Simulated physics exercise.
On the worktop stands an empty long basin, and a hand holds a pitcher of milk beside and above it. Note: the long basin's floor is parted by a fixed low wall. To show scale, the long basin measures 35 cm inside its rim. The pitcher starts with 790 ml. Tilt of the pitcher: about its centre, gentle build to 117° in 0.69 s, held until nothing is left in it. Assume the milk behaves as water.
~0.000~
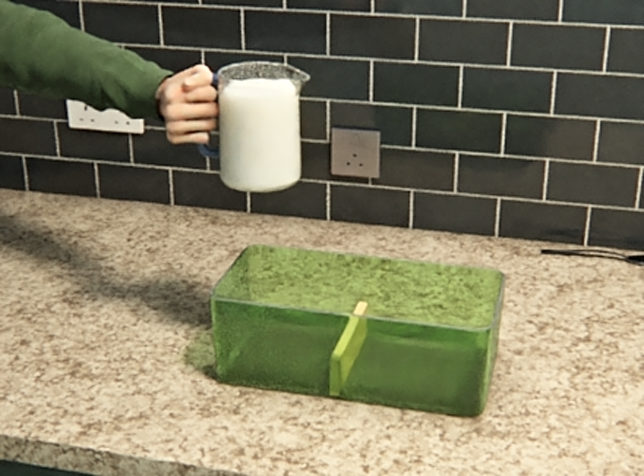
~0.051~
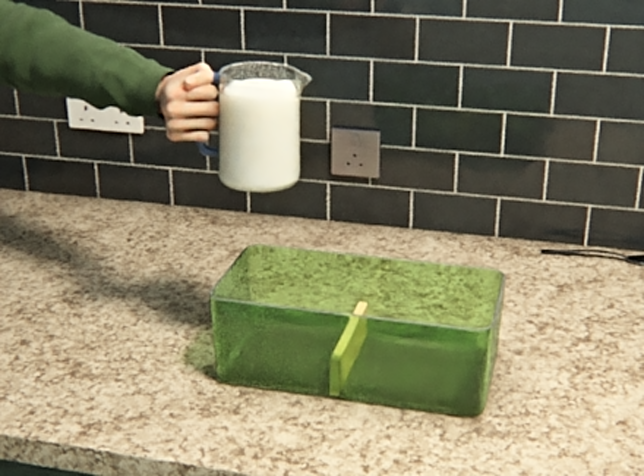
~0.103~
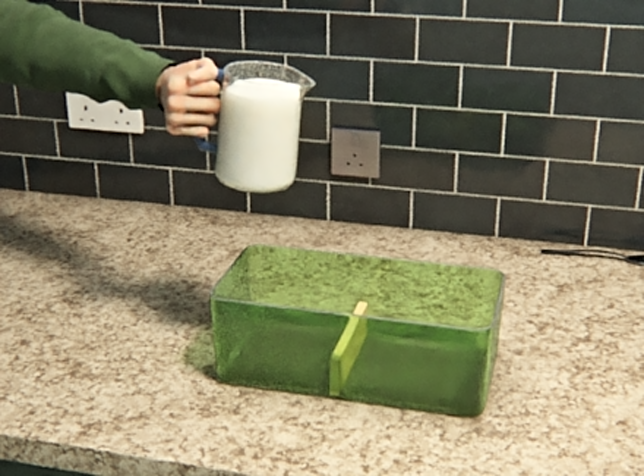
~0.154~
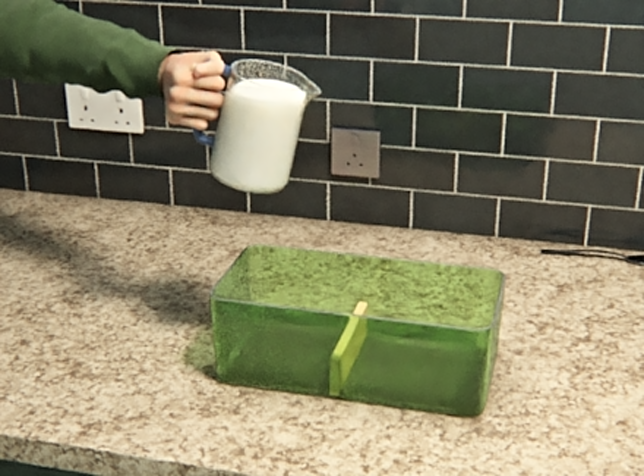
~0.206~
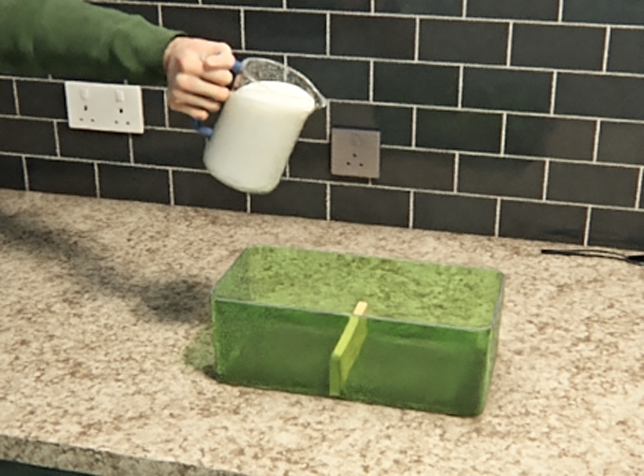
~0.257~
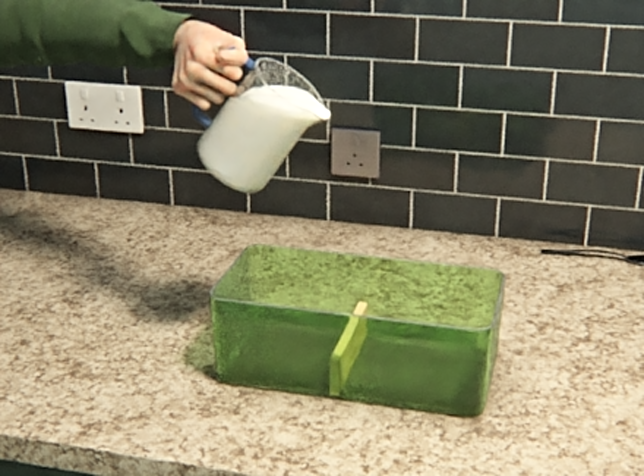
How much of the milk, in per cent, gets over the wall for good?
91 %.
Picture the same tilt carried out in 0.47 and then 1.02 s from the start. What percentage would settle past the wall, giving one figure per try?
Around 85 per cent first, around 95 per cent next.
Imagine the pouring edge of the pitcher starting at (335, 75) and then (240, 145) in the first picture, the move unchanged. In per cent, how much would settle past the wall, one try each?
Around 90 per cent first, around 5 per cent next.
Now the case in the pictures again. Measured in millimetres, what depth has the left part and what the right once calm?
I'd expect close to 2 mm on the left and close to 24 mm on the right.
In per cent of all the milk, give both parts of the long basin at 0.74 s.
3 on the left and 60 on the right, roughly.
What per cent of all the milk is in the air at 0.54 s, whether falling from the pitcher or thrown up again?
Roughly 28 %.
After 0.54 s the tilt is 103° and 61 per cent is still to pour, 0 is left of the wall and 10 right of it.
After 0.74 s the tilt is 117° and 13 per cent is still to pour, 3 is left of the wall and 60 right of it.
After 0.96 s the tilt is 117° and 1 per cent is still to pour, 5 is left of the wall and 88 right of it.
After 1.19 s the tilt is 117° and 0 per cent is still to pour, 6 is left of the wall and 91 right of it.
In the end 6 per cent lies left of the wall, 91 right of it and 3 outside.
